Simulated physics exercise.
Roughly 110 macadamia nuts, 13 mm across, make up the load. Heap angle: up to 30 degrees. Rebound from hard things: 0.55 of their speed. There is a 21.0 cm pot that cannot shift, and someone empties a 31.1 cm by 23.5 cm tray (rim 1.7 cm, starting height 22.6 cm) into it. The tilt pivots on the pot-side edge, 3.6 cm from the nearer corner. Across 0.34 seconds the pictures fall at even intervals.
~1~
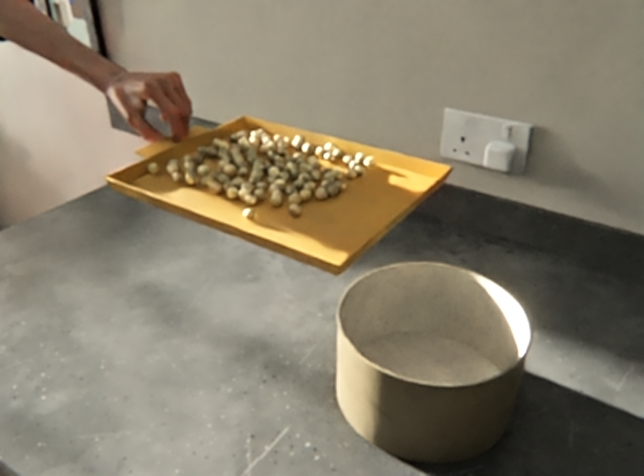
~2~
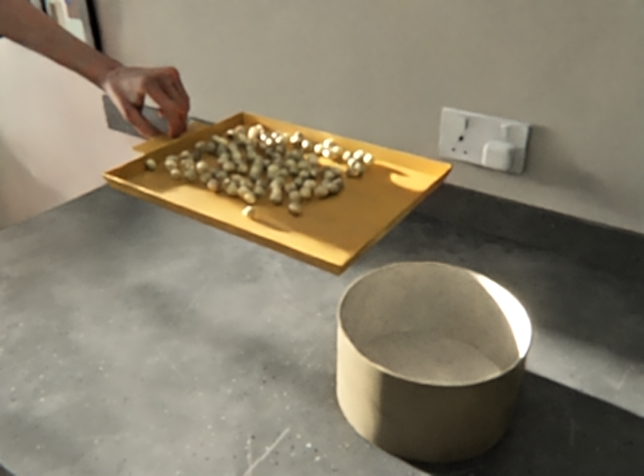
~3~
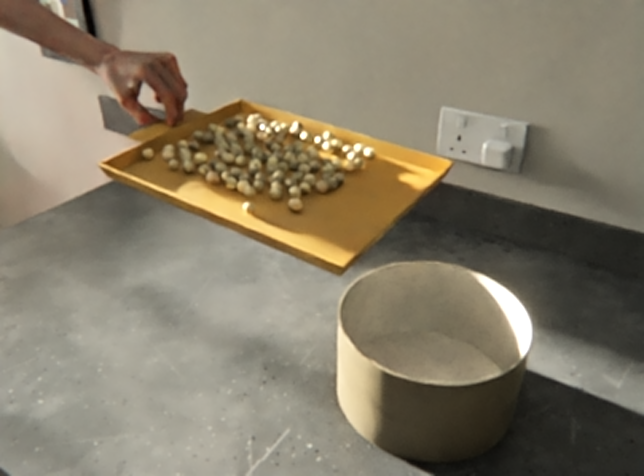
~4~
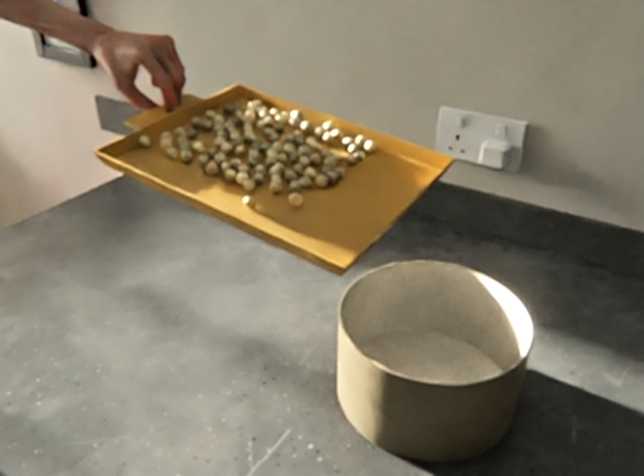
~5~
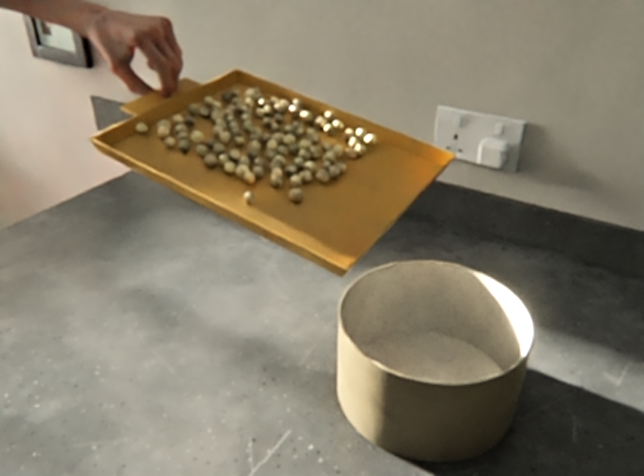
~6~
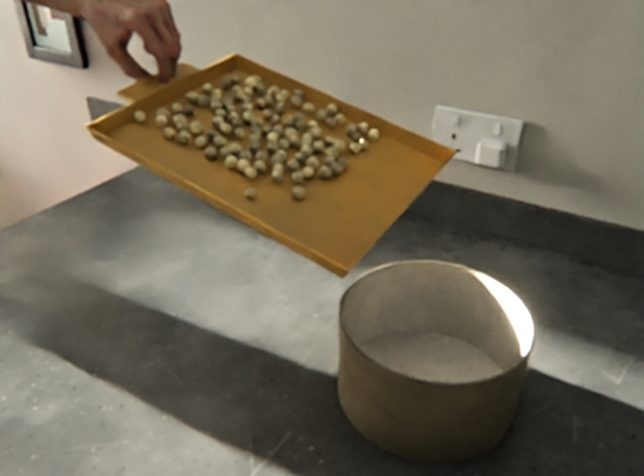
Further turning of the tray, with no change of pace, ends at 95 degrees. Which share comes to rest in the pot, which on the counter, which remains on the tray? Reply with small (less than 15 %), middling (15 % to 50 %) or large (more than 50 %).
Pot - middling, counter - large, tray - small.
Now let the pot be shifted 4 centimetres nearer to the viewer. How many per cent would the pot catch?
Share in pot: Approx. 80 %.
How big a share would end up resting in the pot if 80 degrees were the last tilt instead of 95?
The pot would get around 35 per cent.
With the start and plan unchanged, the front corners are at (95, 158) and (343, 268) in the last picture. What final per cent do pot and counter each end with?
The pot gets 0 and the counter 100.
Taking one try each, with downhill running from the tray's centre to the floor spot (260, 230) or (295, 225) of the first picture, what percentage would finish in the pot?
First try: Around 0 percent; second try: Around 5 percent.
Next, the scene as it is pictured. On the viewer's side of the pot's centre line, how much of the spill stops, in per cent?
Near 100 in a hundred.
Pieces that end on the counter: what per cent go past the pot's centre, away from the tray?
Roughly 70 per cent.
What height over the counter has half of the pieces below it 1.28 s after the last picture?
Roughly 24 centimetres, give or take.
Then, 0.77 s after the last picture, tilt 52 degrees; the tray holds 80 %, the pot 5 %.
Then, 1.28 s after the last picture, tilt 77 degrees; the tray holds 60 %, the pot 15 %.
Then, 1.86 s after the last picture, tilt 95 degrees; the tray holds 0 %, the pot 35 %.
In the end, pot 35 %, counter 65 %, tray 0 %.
